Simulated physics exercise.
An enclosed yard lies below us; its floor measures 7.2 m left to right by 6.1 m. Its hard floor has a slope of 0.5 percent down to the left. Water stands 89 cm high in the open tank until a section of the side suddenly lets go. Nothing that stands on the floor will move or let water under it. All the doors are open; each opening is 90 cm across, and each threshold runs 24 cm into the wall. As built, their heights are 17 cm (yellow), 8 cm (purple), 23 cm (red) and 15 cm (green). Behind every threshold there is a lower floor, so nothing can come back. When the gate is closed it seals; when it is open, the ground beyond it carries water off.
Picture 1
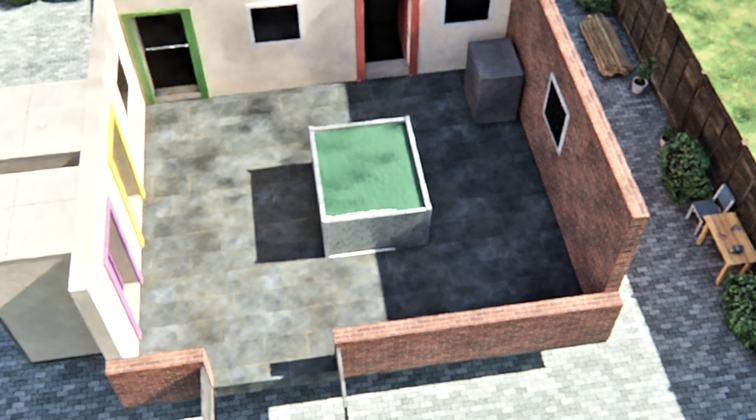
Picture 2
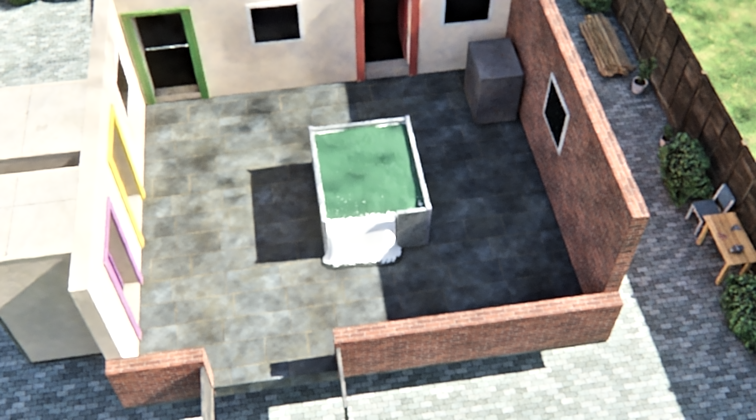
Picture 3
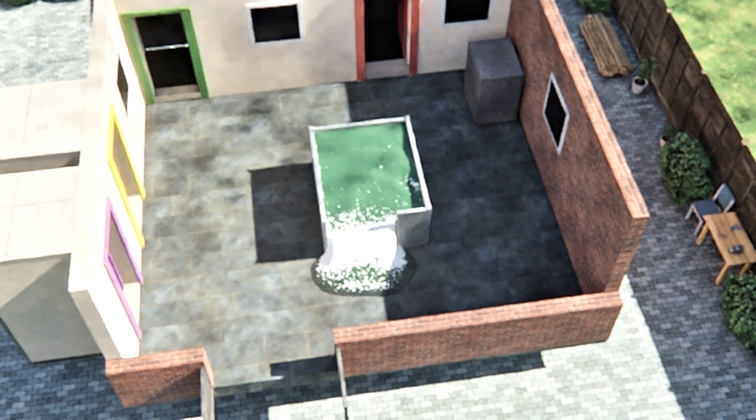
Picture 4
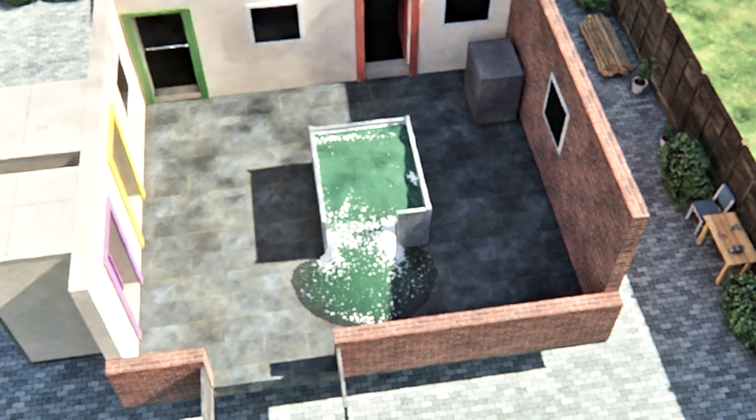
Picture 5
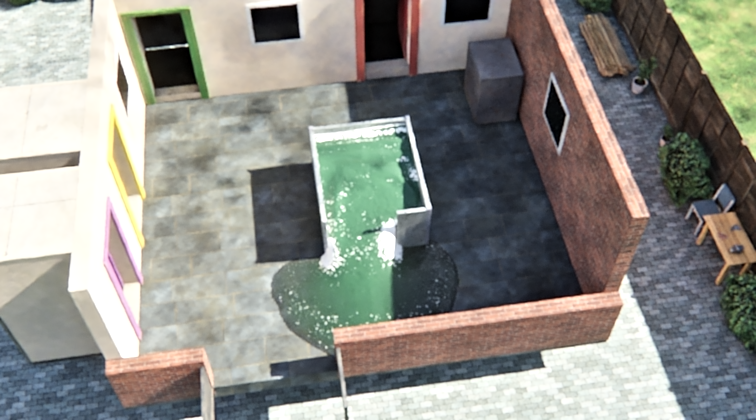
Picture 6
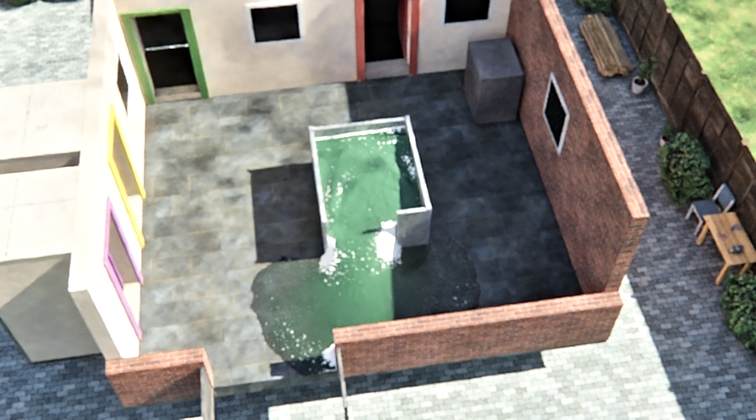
To begin with, green water sits still in an open tank in a walled yard, seen from above. Foaming water then pours out through the near side of the tank onto the floor, and it spreads into a widening, rounded sheet that reaches the low brick wall and extends leftward while the level in the tank drops.
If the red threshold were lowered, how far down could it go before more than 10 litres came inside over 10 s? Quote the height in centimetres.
Down to about 7 cm.
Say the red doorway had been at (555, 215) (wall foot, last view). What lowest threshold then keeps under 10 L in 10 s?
Around 8.5 cm would do it.
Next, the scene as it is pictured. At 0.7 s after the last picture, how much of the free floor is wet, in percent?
About 20 per cent.
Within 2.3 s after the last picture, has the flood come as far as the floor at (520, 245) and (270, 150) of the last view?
First soaked, then untouched.
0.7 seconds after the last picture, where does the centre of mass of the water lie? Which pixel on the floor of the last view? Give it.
Centre of the water: Approx. (371, 248) px.
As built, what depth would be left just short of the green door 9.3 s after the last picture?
Lab note: Depth approx. 10.0 cm.
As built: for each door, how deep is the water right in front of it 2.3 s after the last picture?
At the yellow door the depth is 0 cm, at purple 7 cm, at red 0 cm and at green 0 cm.
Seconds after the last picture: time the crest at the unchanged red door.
About 8.0 seconds.
Then, 0.7 s after the last picture water covers 20 % of the floor, deepest (52 cm) near (370, 341); it has not reached the red door.
Then, 2.3 s after the last picture water covers 35 % of the floor, deepest (30 cm) near (150, 371); it has not reached the red door.
Then, 9.3 s after the last picture water covers 90 % of the floor, deepest (11 cm) near (144, 171); 8 cm at the red door, 0 litres in over its 23 cm threshold.
At the red door as built, the water peaked near 9 cm, 7.9 s after the last picture.
Run again over the same 10 s with other heights there, 22 litres in over 6 cm, 4 litres over 8 cm. The limit of 10 litres is kept from about 7 cm up.
